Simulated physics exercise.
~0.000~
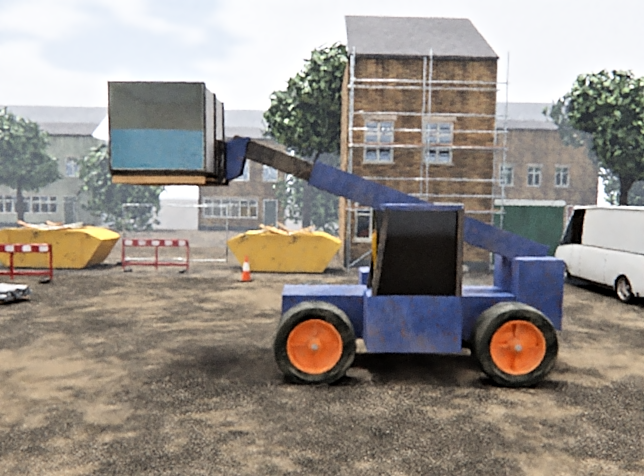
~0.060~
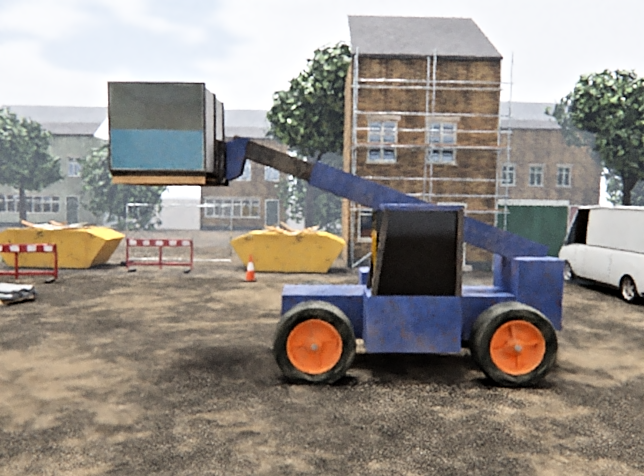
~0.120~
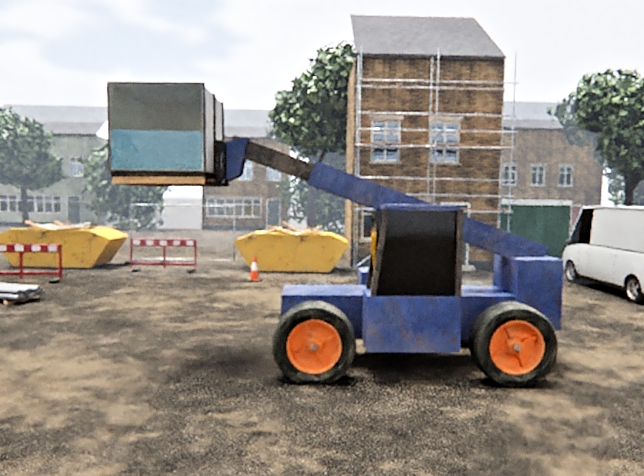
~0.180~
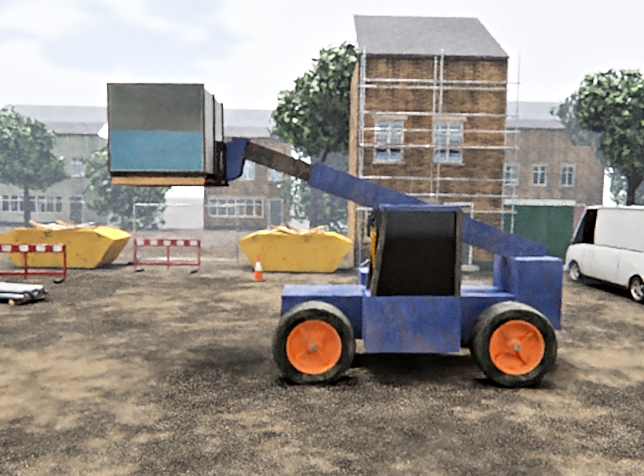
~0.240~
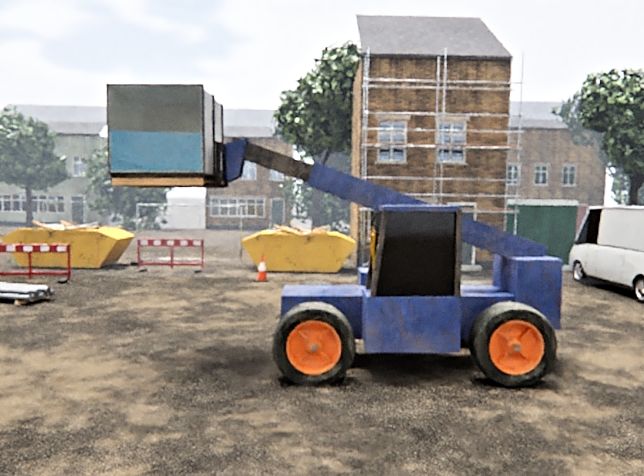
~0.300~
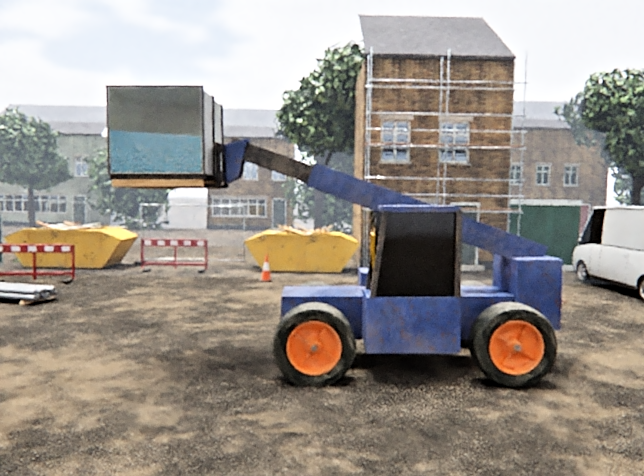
At the start, a blue telehandler facing left holds a clear-sided tank of bluish liquid raised on its boom, in a muddy yard with yellow skips. It then rolls left as the scaffolded brick building and skips slip slightly rightward behind it, while the liquid's surface stays nearly level throughout.
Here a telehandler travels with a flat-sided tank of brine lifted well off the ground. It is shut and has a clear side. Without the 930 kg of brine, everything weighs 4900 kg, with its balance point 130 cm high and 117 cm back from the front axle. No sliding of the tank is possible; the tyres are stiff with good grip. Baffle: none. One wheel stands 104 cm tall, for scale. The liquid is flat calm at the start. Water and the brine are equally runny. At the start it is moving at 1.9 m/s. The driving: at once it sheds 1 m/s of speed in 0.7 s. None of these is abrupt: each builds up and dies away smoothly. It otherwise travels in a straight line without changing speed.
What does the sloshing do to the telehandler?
Result: Stable.
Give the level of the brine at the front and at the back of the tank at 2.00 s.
The front reads 56 cm and the back reads 36 cm.
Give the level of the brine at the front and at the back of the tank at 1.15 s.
Close to 40 cm at the front end and 56 cm at the back end.
Then, 0.50 s in, the lean is 1° nose down, wheels down; the liquid stands 37 cm at the back and 58 cm at the front.
Then, 1.15 s in, the lean is 0°, wheels down; the liquid stands 56 cm at the back and 40 cm at the front.
Then, 2.00 s in, the lean is 0°, wheels down; the liquid stands 37 cm at the back and 56 cm at the front.
Then, 3.68 s in, no wheel has left the ground; at worst the lighter axle bore 4 per cent of the weight.
